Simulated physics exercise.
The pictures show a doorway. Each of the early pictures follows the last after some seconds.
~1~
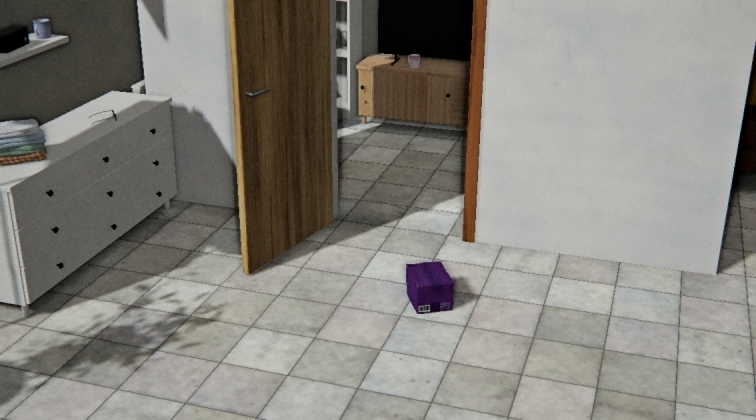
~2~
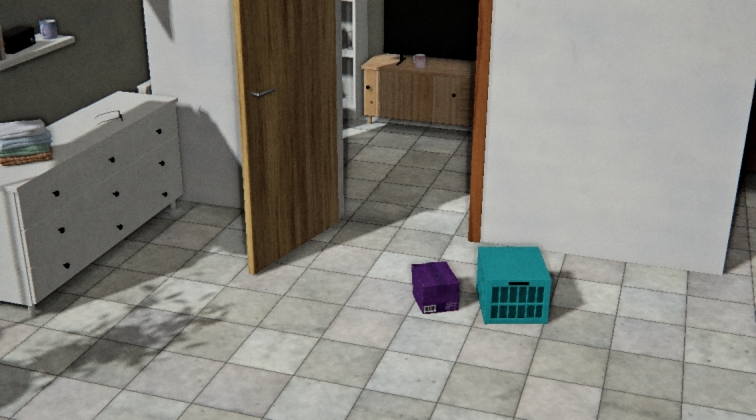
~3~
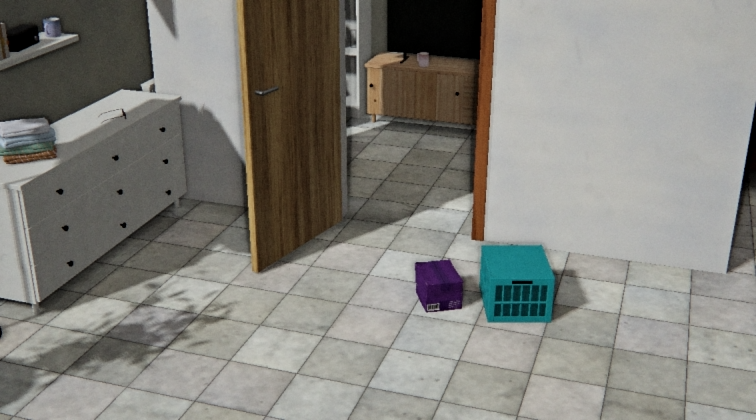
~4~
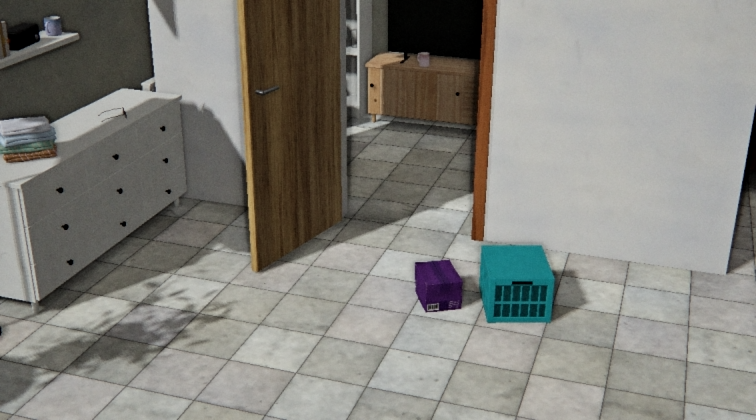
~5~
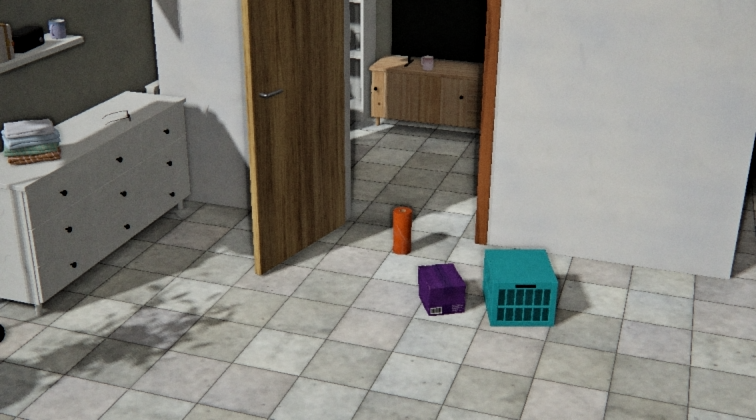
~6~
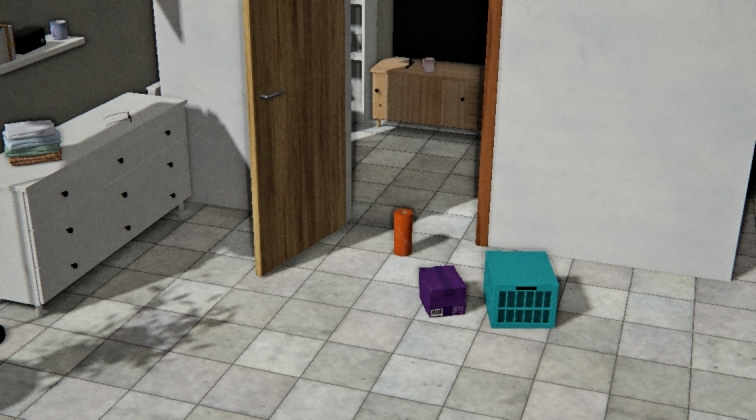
A turquoise crate appears on the pale tiled floor to the right of a small purple parcel, in a room seen from above, facing an open doorway. The wooden door stands wide open and still, with a white chest of drawers at left and a low wooden cabinet beyond. Later an orange roll appears upright behind the parcel, while the view shifts very slightly and nothing else visibly moves.
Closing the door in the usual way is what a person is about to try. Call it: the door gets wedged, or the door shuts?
It shuts.
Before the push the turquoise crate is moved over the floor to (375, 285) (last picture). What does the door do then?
Result: Door is obstructed.
Then, 1.00 s after the last picture, door 71° open.
Then, 1.90 s after the last picture, door 26° open; orange roll slid about its own width near (413, 229).
Then, 2.30 s after the last picture, door 6° open; orange roll slid well along near (431, 219).
At rest, door 0° open; moved from the start, orange roll; the other 2 in place. Seen from the same camera at the end, orange roll near (437, 213).
